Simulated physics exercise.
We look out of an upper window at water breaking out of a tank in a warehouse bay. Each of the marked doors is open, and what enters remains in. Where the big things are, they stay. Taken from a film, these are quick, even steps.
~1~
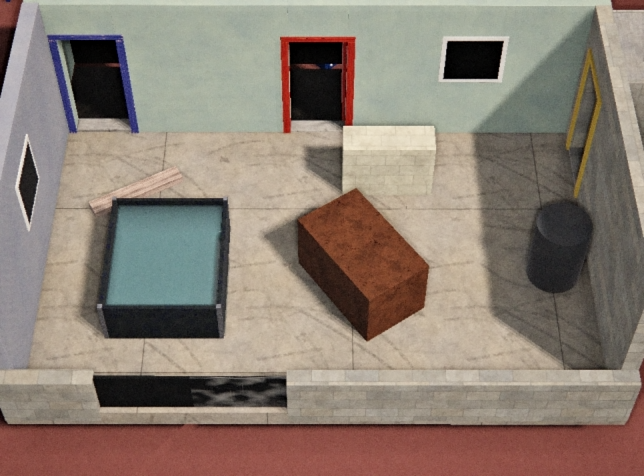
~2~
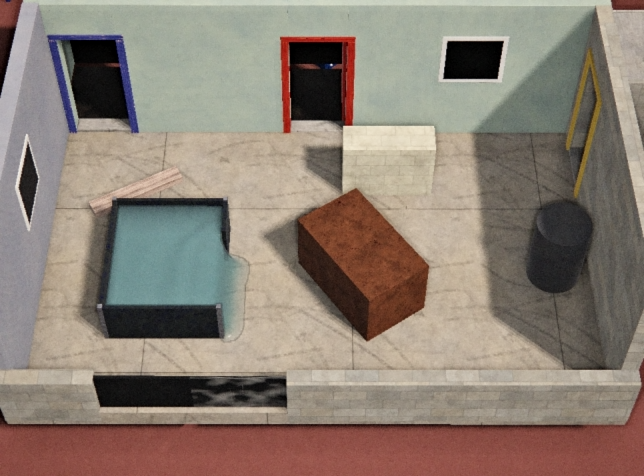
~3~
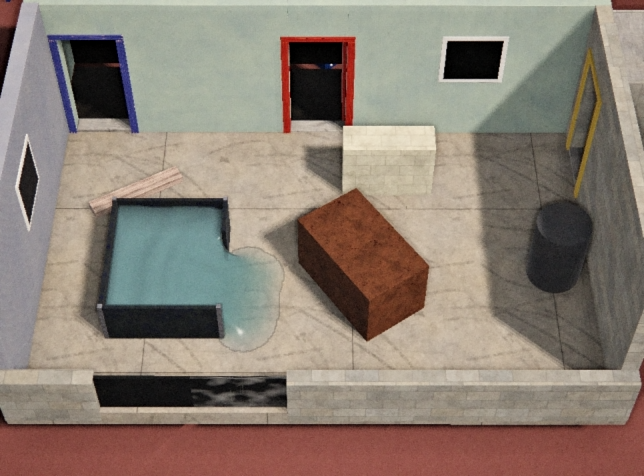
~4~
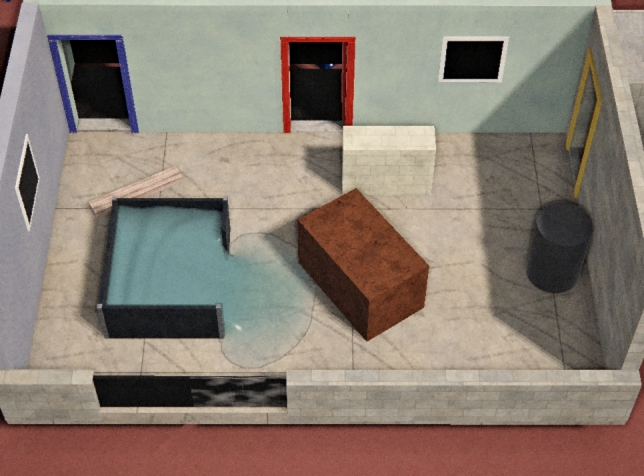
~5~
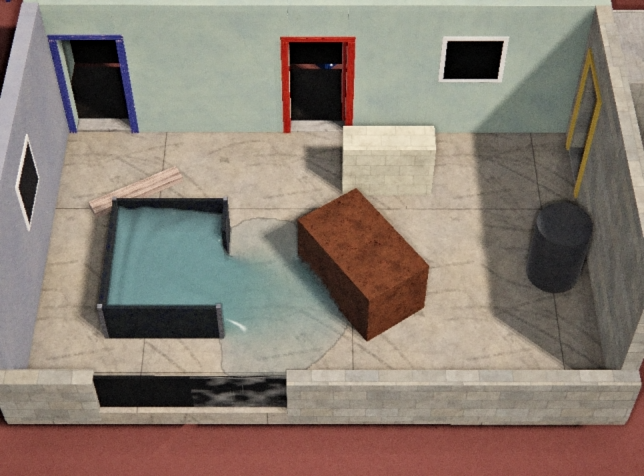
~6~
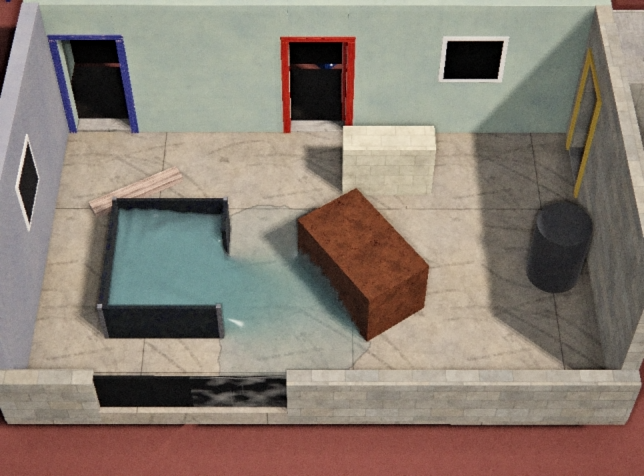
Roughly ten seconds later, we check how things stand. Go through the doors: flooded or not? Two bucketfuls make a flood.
In order: Red door: Above two buckets; blue door: Up to two buckets; yellow door: Up to two buckets.
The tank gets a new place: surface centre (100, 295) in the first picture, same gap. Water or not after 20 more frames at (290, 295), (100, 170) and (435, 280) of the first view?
I'd say swamped for the first, still dry for the second and still dry for the third.
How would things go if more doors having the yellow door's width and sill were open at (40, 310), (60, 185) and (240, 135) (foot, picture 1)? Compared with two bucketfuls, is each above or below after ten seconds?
They turn out short, short and short.
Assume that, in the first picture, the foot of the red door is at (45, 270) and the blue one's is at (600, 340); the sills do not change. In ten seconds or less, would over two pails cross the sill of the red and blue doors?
As it turns out, the red door keeps clear but the blue door spills past.
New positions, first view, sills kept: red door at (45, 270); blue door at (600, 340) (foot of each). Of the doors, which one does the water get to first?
The blue one.
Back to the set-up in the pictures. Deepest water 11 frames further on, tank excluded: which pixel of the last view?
Look near (346, 397).
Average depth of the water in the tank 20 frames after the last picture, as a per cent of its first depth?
Estimate: Close to 24 %.
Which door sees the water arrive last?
I pick the one in blue.
A moment on, water covers 20 % of the floor; the red door not reached, the blue door not reached, the yellow door not reached.
Next, water covers 35 % of the floor; the red door under two buckets in, the blue door not reached, the yellow door not reached.
Then, water covers 55 % of the floor; the red door over two buckets in, the blue door not reached, the yellow door not reached.
Later, water covers 85 % of the floor; the red door over two buckets in, the blue door wet at the sill, nothing in, the yellow door wet at the sill, nothing in.
In the end, water covers 95 % of the floor; the red door far over two buckets in, the blue door wet at the sill, nothing in, the yellow door under two buckets in.
